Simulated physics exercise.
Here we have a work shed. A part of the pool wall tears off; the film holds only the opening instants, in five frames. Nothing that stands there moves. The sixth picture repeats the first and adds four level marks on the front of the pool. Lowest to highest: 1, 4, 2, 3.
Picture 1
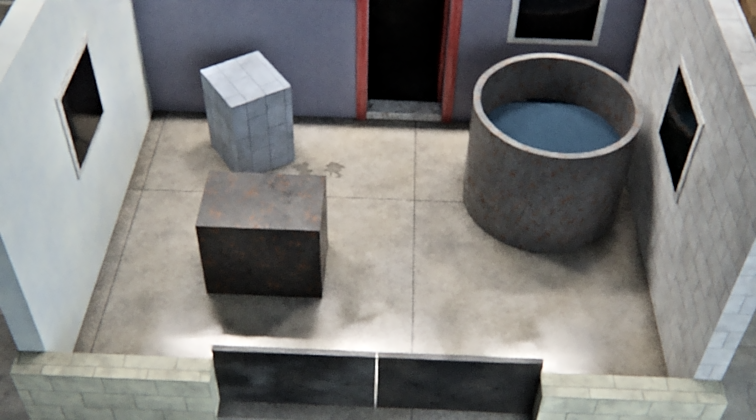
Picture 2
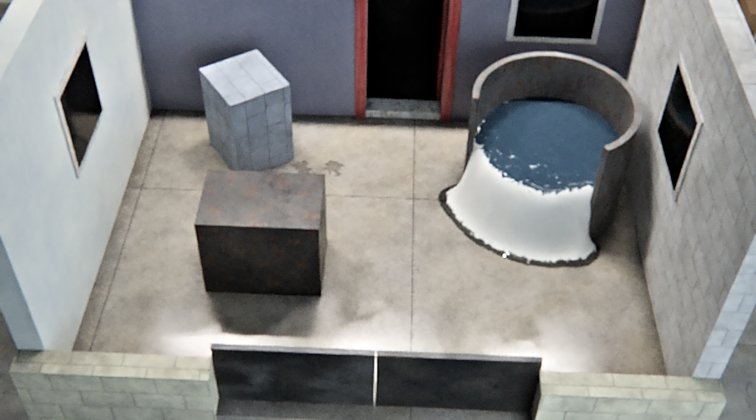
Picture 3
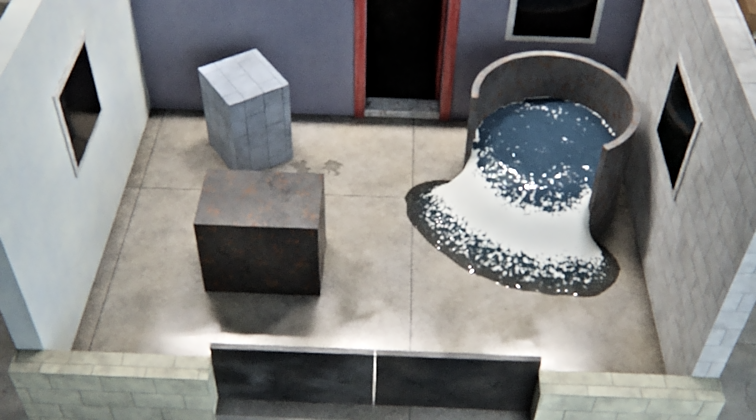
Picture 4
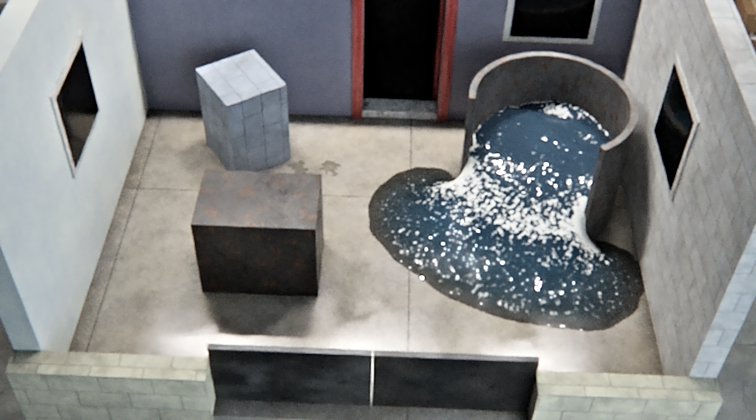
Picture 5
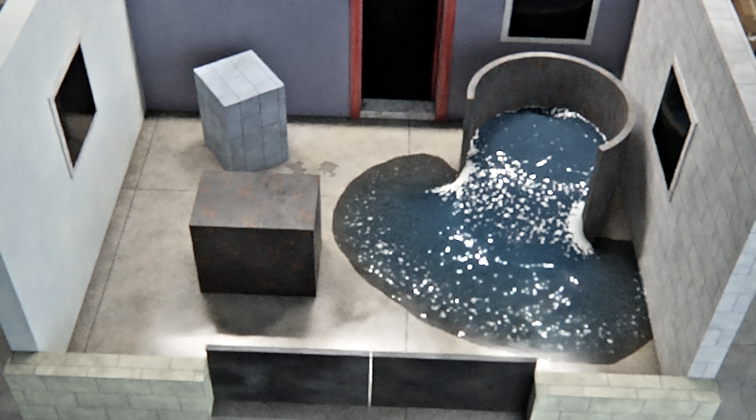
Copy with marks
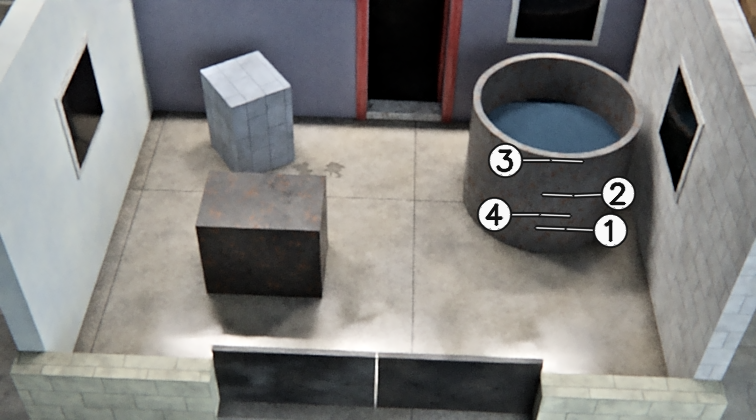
In a work shed, water pours from a round pool's open front and spreads across the floor.
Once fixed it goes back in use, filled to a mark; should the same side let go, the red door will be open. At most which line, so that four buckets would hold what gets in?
I would pick mark 2.
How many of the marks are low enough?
Three of the four.
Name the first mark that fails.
Here it is mark 3.
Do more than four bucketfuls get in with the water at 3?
Yes, that goes wrong.
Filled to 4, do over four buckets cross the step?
No.
In white, 1 at (551, 228); 2 at (558, 195); 3 at (566, 160); 4 at (554, 215); from the bottom up 1, 4, 2, 3.
Choosing 1, nothing gets over.
Choosing 2, a splash gets over, under a bucket.
Choosing 3, about 8 bucketfuls get in.
Choosing 4, nothing gets over.
